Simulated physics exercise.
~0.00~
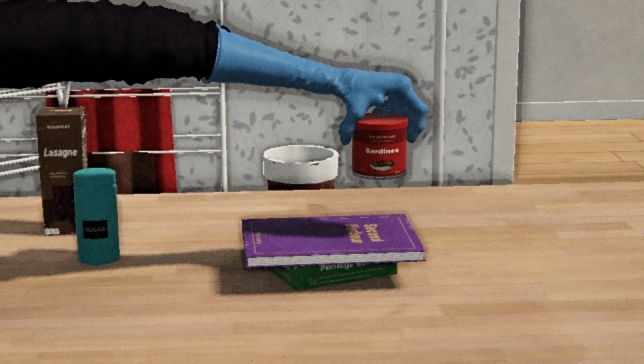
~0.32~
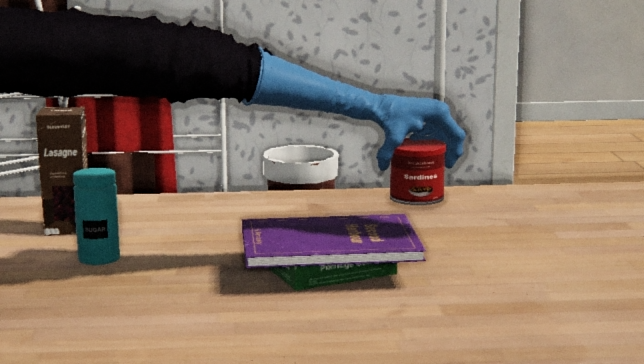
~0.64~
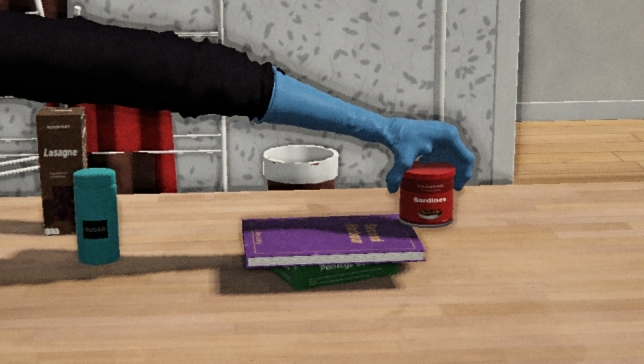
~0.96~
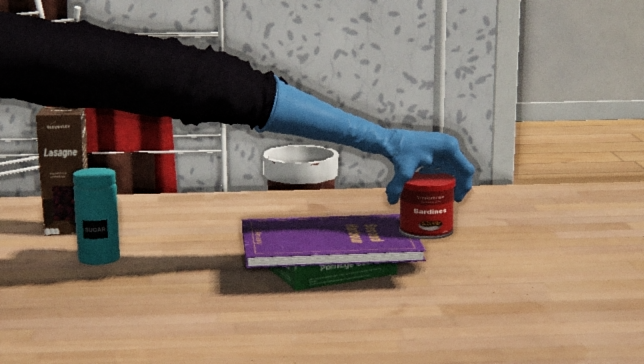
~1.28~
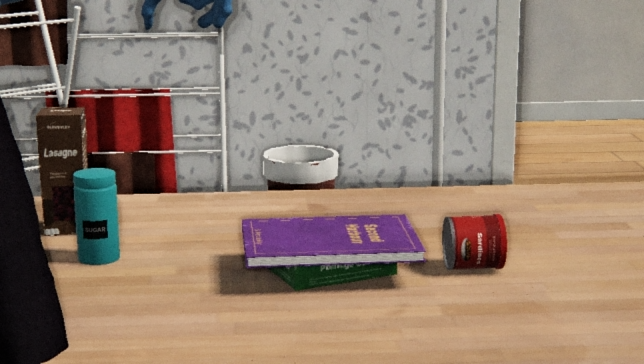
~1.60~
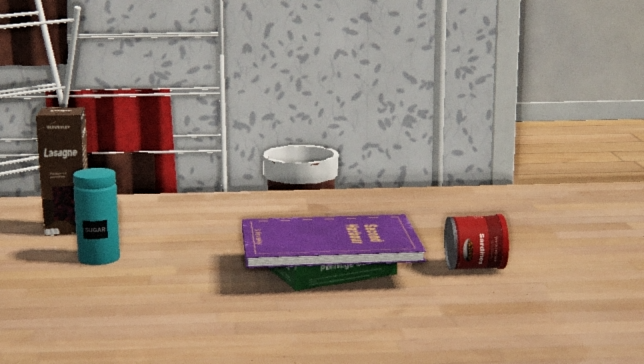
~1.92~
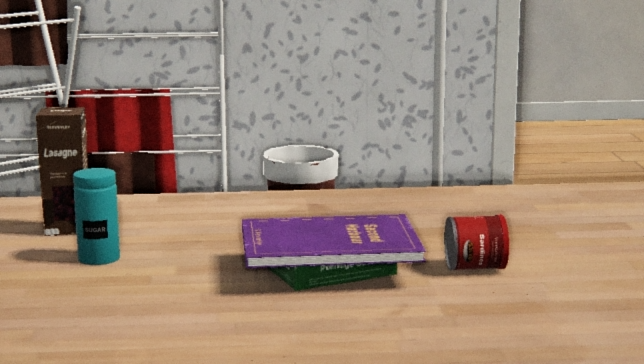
In this clip, a blue-gloved hand lowers a red tin toward the right edge of a purple book stacked on a green packet, then lets go and withdraws; the tin ends up lying on its side on the table, right of the unmoved book.
